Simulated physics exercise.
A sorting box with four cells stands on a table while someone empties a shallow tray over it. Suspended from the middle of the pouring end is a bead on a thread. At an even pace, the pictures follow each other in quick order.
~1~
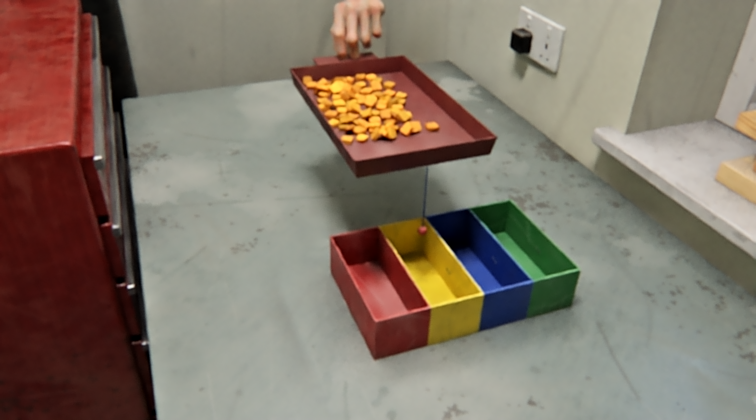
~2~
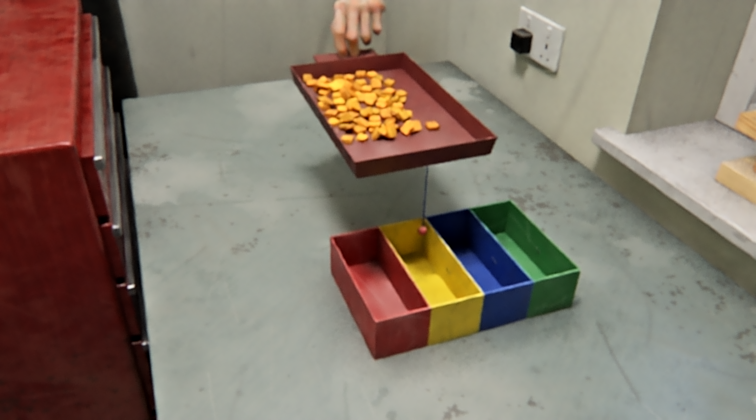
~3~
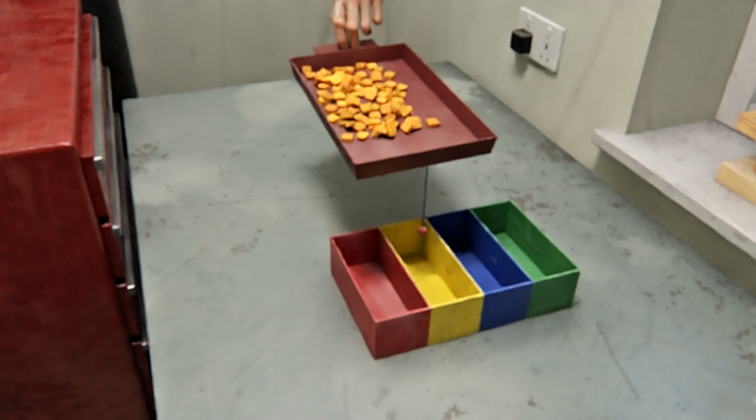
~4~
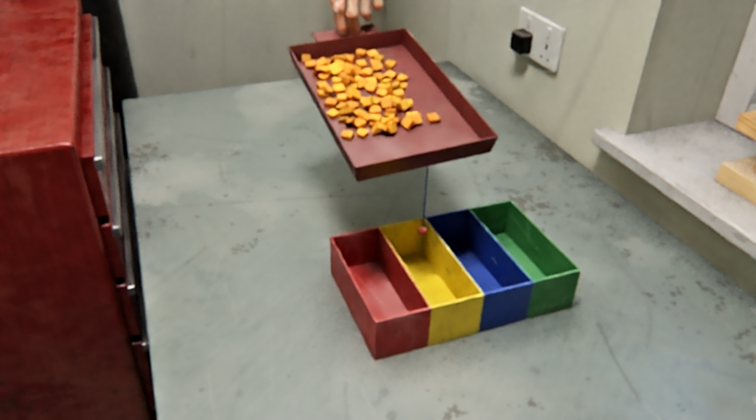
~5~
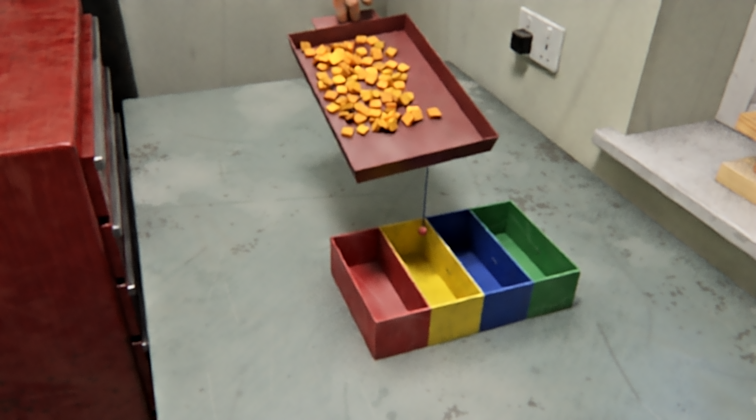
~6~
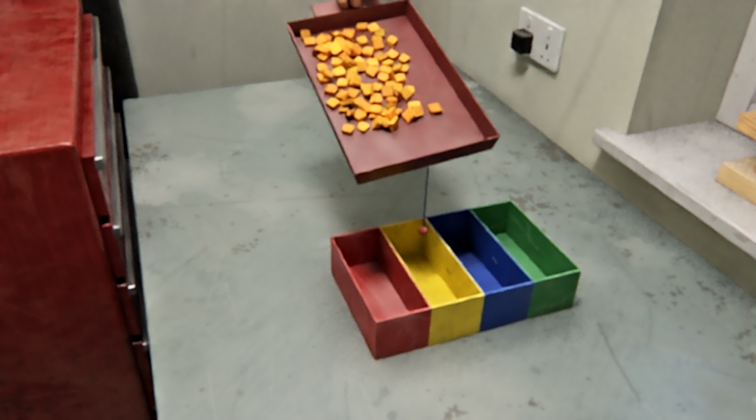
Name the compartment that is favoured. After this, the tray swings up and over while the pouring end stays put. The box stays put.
Red.
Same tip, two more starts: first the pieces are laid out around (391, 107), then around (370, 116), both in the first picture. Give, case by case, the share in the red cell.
First about 70, then 70 per cent.
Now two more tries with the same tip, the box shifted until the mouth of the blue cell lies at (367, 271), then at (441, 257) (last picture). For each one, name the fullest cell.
For the first spot the answer is the cell in blue, and for the second spot it is the cell in yellow.
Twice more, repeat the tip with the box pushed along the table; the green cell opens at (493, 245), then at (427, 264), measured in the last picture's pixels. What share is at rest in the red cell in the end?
Close to 30 in a hundred, then close to 0 in a hundred.
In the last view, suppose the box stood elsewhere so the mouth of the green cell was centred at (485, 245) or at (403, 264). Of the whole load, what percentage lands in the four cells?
It would be roughly 100 per cent in the first placement and roughly 100 per cent in the second.
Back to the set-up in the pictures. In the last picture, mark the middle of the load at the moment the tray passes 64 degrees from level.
About (383, 150).
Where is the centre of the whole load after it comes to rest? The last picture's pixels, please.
Once nothing moves, the middle sits near (386, 310).
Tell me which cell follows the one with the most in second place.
The runner-up: Yellow.
Shortly afterwards, tray tipped steeply; all but a few on the tray; only a few falling or outside the box.
Next, tray tipped past a quarter turn; near two thirds on the tray; near a quarter in the red cell; a little in the yellow cell; a little falling or outside the box.
Some moments later, tray tipped past a quarter turn; the bulk in the red cell; near a quarter in the yellow cell; a little falling or outside the box.
In the end, tray tipped past a quarter turn; the bulk in the red cell; near a quarter in the yellow cell; none at all in the blue cell; none at all in the green cell; a little outside the box.
